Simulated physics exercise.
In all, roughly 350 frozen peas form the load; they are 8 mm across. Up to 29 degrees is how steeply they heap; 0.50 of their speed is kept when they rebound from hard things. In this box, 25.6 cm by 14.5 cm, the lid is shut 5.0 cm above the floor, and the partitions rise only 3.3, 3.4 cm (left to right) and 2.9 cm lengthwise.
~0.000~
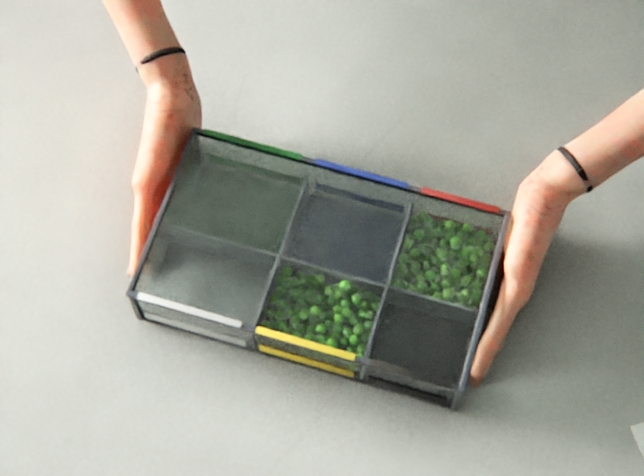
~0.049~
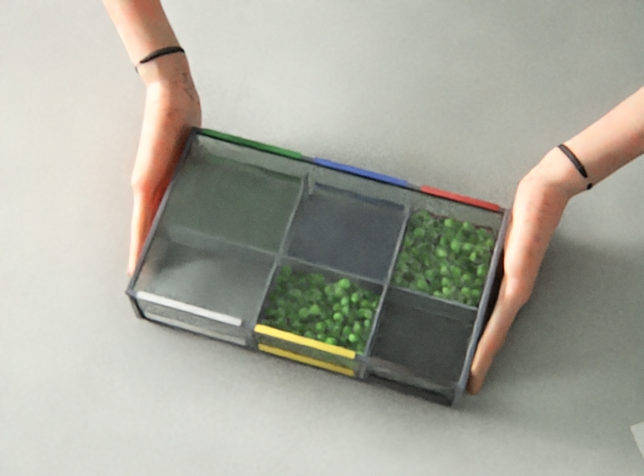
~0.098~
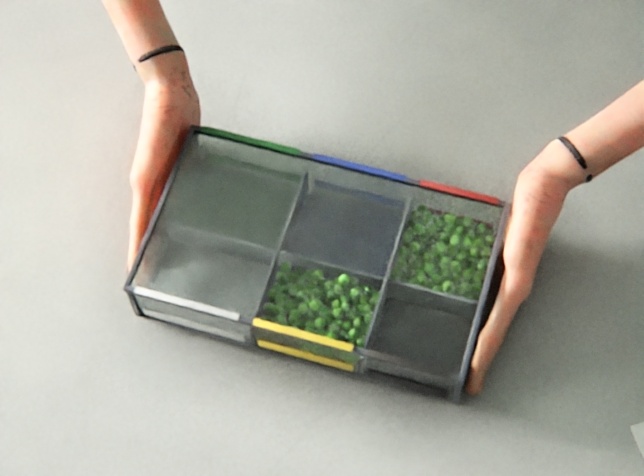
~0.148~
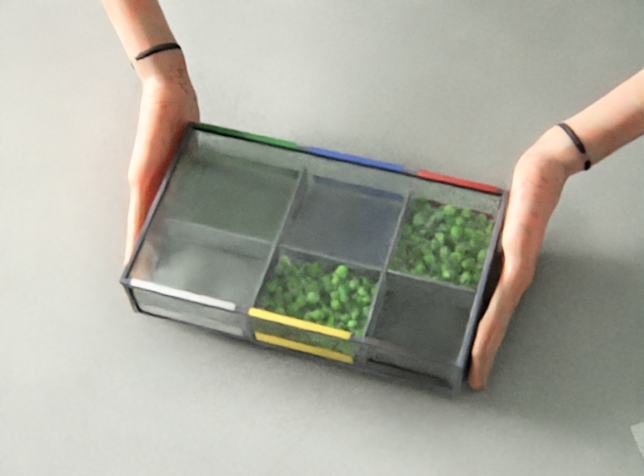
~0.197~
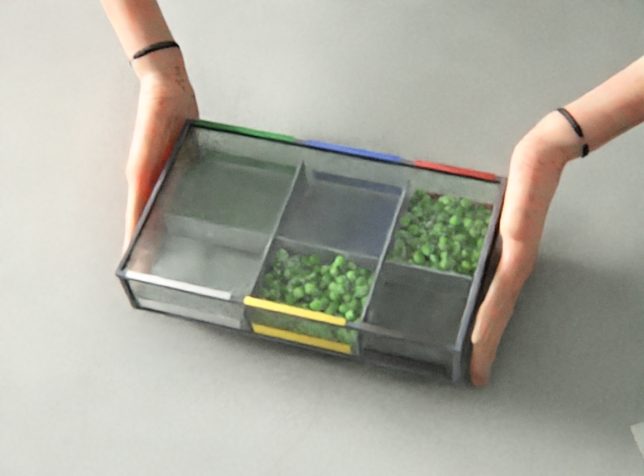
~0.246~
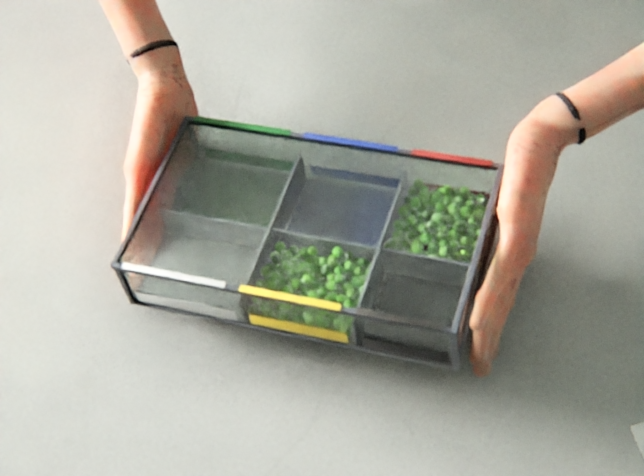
Two hands tilting a clear-lidded divided box of green peas slightly, the peas staying in the red-marked and yellow-marked compartments.
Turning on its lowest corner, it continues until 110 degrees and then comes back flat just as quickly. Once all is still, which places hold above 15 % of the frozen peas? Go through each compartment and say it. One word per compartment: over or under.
Red compartment over, blue compartment under, green compartment over, yellow compartment under, white compartment under, black compartment under.
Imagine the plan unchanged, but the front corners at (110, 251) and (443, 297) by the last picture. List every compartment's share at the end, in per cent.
Per cent at the finish: Red 40, blue 5, green 40, yellow 10, white 0, black 0.
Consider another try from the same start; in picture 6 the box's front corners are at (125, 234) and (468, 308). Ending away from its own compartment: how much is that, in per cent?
I'd put it at about 50 per cent.
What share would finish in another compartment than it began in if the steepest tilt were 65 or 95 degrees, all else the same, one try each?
I'd put them near 15 and 50 percent in that order.
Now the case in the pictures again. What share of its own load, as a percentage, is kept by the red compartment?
About 80 per cent.
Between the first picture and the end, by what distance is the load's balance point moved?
Around 8.0 centimetres.
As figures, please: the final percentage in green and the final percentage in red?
In the green compartment 50 percent, in the red 40 percent.
Then, at 1.54 s, tilt 110 degrees; red 45 %, blue 5 %, green 30 %, yellow 20 %.
After 2.41 s, tilt 50 degrees; red 40 %, blue 5 %, green 50 %, yellow 5 %.
After 3.28 s, tilt 0 degrees; red 40 %, blue 5 %, green 50 %, yellow 5 %.
At rest (3.8 s), red 40 %, blue 5 %, green 50 %, yellow 5 %, white 0 %, black 0 %.
